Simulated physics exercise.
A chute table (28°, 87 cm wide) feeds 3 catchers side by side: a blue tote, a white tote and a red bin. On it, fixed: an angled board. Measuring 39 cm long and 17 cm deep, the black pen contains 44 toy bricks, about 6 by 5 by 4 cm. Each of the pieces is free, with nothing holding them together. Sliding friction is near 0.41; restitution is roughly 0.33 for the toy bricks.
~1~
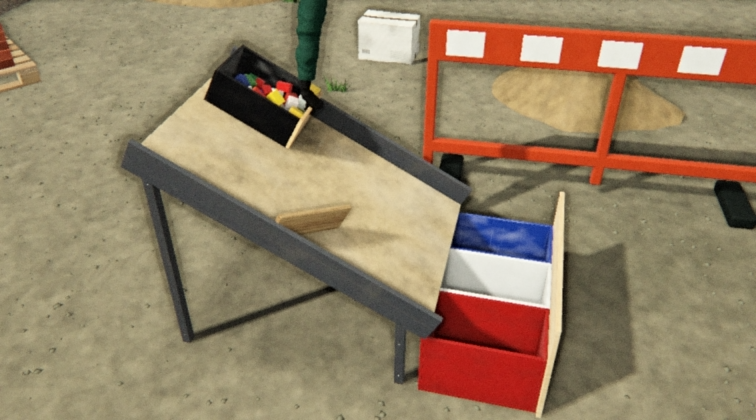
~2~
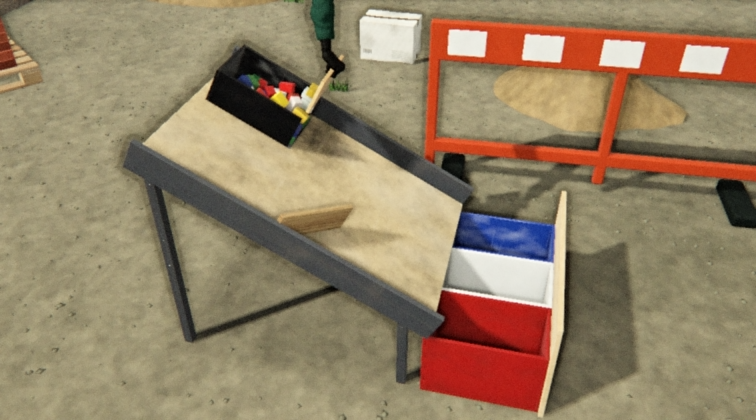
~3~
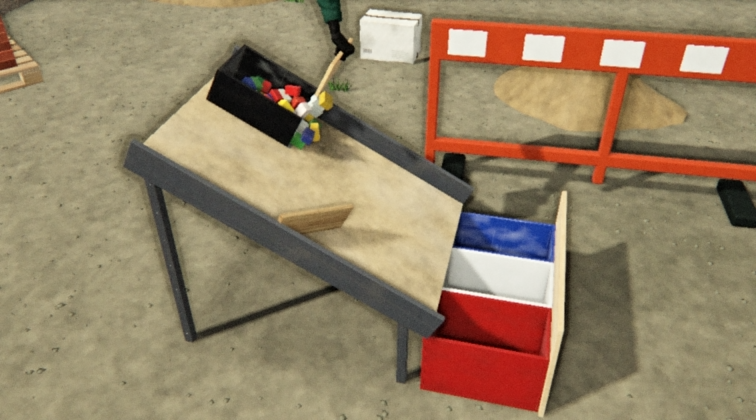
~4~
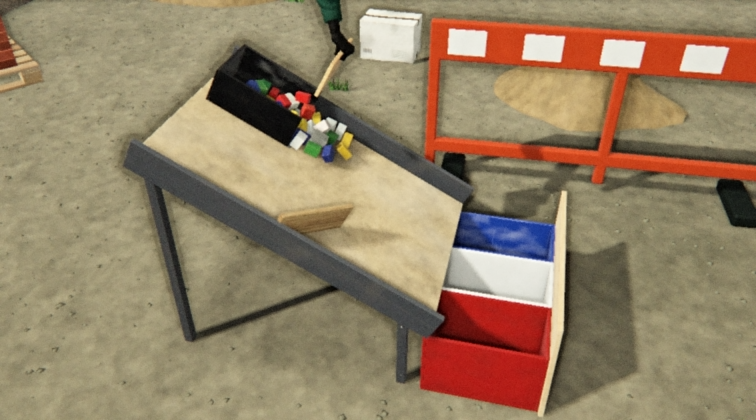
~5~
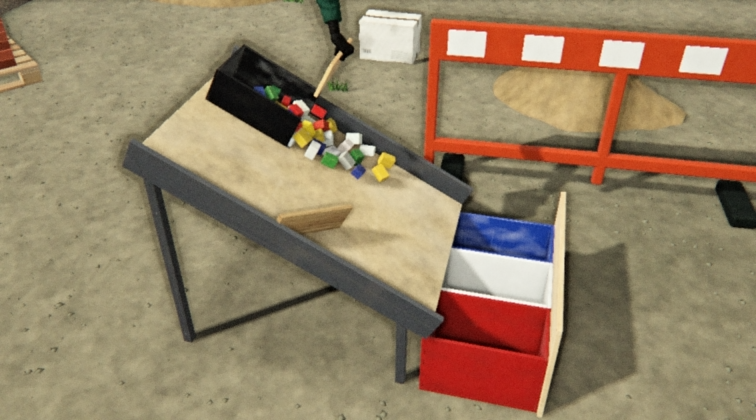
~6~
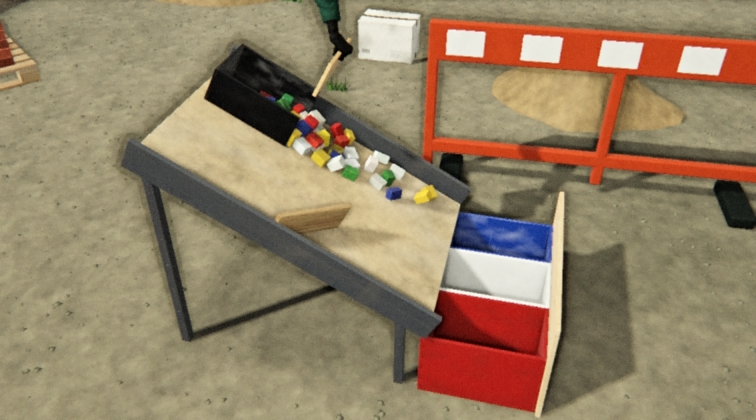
A dark-gloved hand in a green sleeve lifts the wooden gate at the end of a black pen atop a sloping table. Colourful toy bricks slide out in a small cluster, then spread down the ramp past the angled board's upper side, the leading yellow one nearing the blue, white and red containers.
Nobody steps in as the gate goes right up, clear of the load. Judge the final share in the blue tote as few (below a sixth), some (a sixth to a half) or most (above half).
Most.
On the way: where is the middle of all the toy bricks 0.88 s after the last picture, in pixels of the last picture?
Somewhere near (498, 262) in the last picture's pixels.
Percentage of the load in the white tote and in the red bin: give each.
Shares, in order: About 15 percent and 0 percent.
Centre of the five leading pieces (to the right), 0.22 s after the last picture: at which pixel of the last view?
Near (472, 231).
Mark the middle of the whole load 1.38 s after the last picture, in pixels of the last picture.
The centre sits near (512, 279).
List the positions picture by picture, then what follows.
In the first frame (we follow the rim corner now nearest the camera), black pen at (219, 71); blue tote at (549, 262); nothing out yet.
The second frame shows black pen at (220, 70).
The third frame shows black pen at (221, 70); 7 out.
The fourth frame shows black pen at (221, 70); 14 out, the lowest brick at (344, 151).
The fifth frame shows black pen at (220, 70); 20 out, the lowest brick at (381, 173).
The sixth frame shows black pen at (219, 70); blue tote at (548, 262); 27 out, the lowest brick at (429, 194).
Then, 0.22 s after the last picture, 6 still in the black pen, 2 in the blue tote, 35 on the slope and 1 in the air.
Then, 0.50 s after the last picture, 9 in the blue tote, 31 on the slope and 4 in the air.
Then, 0.88 s after the last picture, 25 in the blue tote, 4 in the white tote, 10 on the slope and 5 in the air.
Outcome (1.38 s after the last picture), 38 in the blue tote and 6 in the white tote. Asked share, 38 of 44, 86 per cent.
